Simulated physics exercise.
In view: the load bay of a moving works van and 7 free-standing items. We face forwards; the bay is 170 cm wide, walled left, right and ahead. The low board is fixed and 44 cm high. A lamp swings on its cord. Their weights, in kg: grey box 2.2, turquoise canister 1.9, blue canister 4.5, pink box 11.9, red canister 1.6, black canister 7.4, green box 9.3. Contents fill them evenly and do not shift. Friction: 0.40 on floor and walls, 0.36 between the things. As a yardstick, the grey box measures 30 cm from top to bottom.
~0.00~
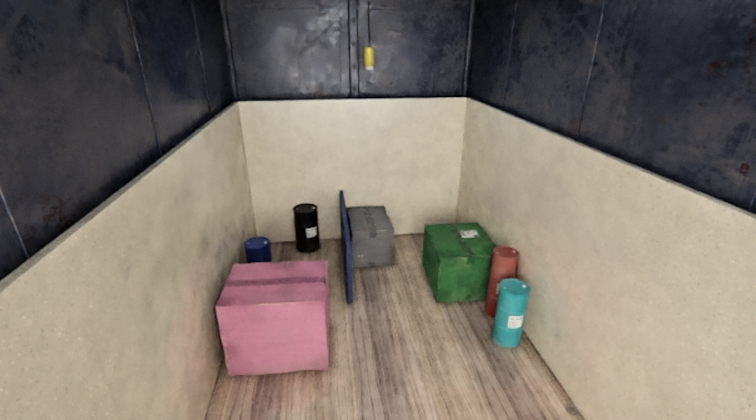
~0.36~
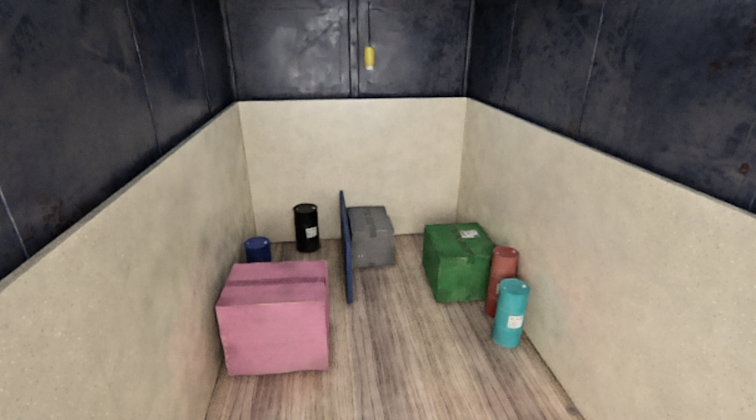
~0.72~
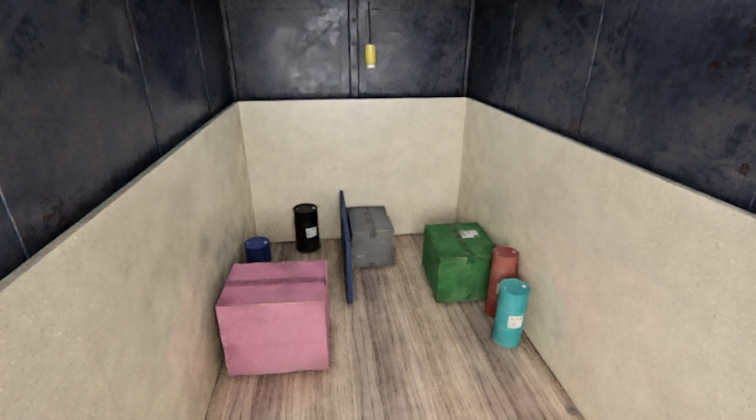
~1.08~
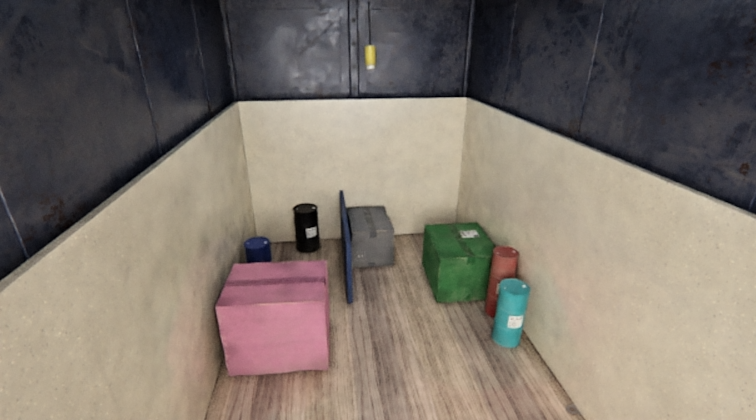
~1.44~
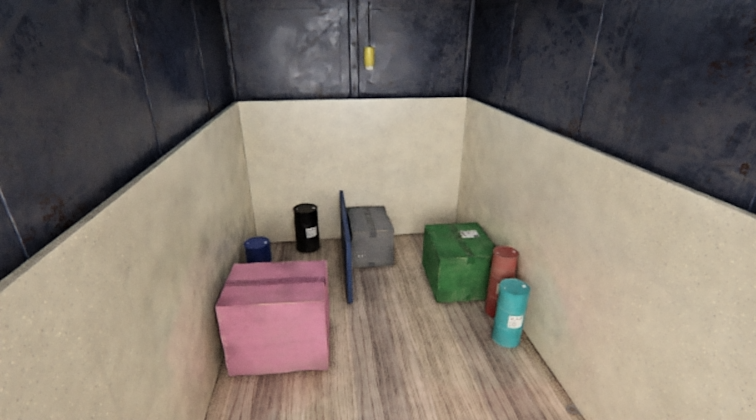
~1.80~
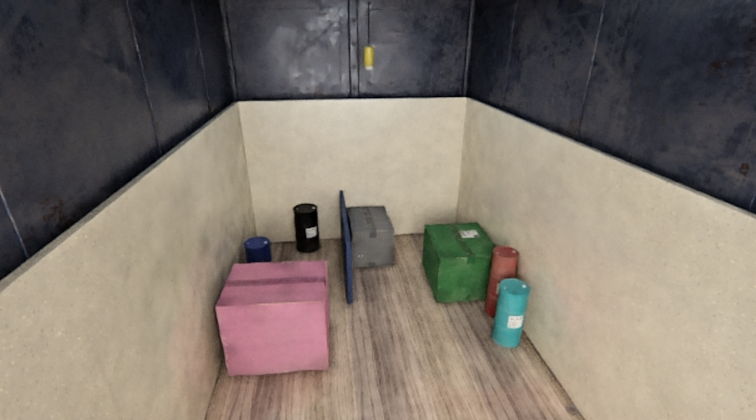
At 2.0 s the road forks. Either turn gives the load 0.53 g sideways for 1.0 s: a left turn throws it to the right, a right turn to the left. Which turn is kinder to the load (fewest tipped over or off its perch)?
Fewer things are lost with the left turn.
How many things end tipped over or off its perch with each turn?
Turning left 0, turning right 2.
Turning left. At 2.60 s, force 0.53 g right; grey box slid 9 cm near (381, 234); turquoise canister slid 5 cm near (519, 312); blue canister slid 9 cm.
After 2.80 s, force 0.43 g right; grey box slid 22 cm near (397, 233); turquoise canister slid 5 cm near (519, 312); blue canister leaning 3°.
At rest (4.0 s), not toppled but over 15 cm from the start, grey box, blue canister, pink box and black canister; the other 3 in place, give or take 15 cm. In the last view, grey box near (415, 232), turquoise canister near (519, 312).
Turning right instead, turquoise canister and red canister tipped over or off its perch, 2 of 7 in all.
